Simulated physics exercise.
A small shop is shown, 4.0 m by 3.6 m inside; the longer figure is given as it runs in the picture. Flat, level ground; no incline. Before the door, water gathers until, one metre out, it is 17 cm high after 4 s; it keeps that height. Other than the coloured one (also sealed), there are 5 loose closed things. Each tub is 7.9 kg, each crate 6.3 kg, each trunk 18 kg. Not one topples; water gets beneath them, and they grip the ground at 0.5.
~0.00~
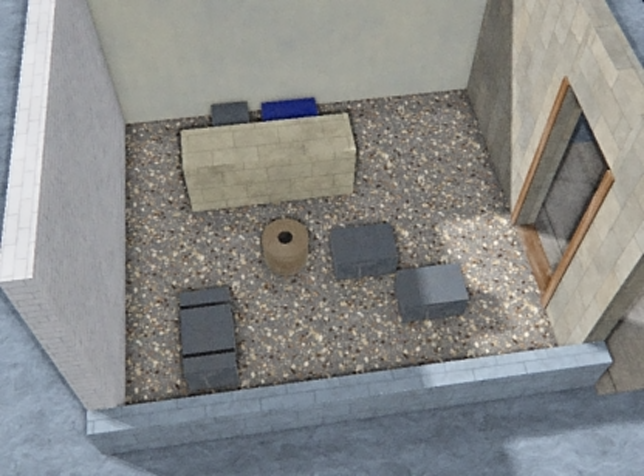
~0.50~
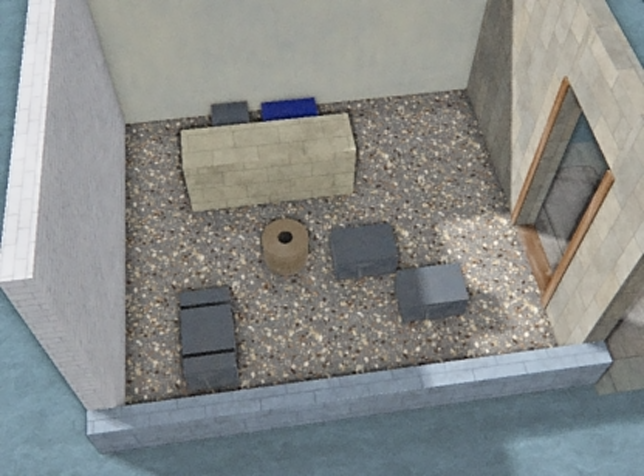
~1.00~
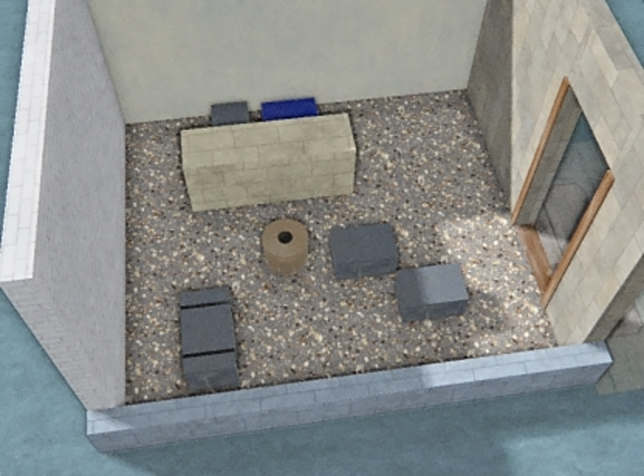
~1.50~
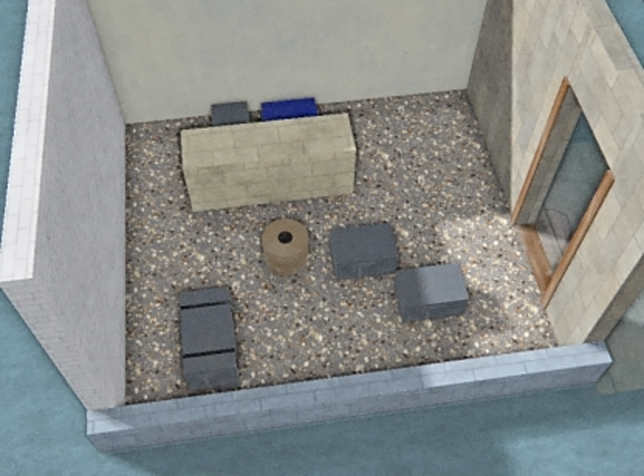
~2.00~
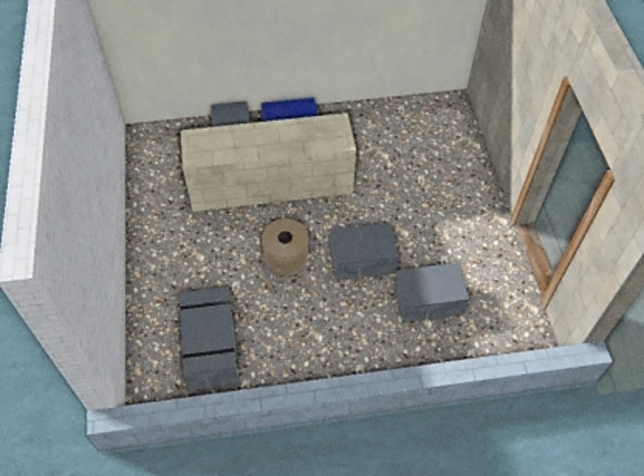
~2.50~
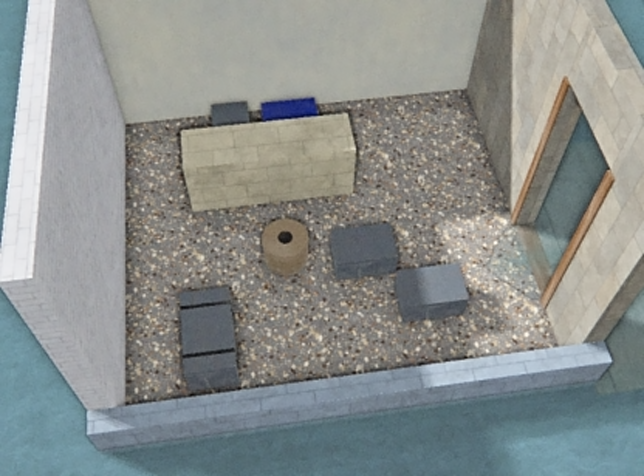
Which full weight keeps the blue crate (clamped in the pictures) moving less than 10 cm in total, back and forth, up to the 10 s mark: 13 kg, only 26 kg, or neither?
13 kg already does it.
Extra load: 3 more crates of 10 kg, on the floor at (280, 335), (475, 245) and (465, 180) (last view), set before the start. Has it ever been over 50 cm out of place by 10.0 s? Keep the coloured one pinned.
Above the mark, above the mark, below the mark.
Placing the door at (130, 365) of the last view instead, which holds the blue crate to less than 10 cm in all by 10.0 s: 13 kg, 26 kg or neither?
With that change, the small one suffices.
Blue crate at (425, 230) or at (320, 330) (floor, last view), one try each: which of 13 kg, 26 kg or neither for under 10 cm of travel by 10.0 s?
Try by try, must use the heavier; must use the heavier.
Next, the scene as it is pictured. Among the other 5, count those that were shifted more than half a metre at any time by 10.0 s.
3 in all.
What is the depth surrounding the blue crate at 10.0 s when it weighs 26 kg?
Close to 2 cm deep.
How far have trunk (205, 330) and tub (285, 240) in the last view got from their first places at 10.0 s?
First 80 cm, then 50 cm.
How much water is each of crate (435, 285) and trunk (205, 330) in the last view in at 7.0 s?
Close to 7 and 3 centimetres.
After 3.5 s the blue crate would be 0 cm from its start with 13 kg and 0 cm from its start with 26 kg; 0 cm of water round it then.
After 4.5 s the blue crate would be 0 cm from its start with 13 kg and 0 cm from its start with 26 kg; 0 cm of water round it then.
After 7.0 s the blue crate would be 0 cm from its start with 13 kg and 0 cm from its start with 26 kg; 1 cm of water round it then.
After 10.0 s the blue crate would be 0 cm from its start with 13 kg and 0 cm from its start with 26 kg; 2 cm of water round it then.
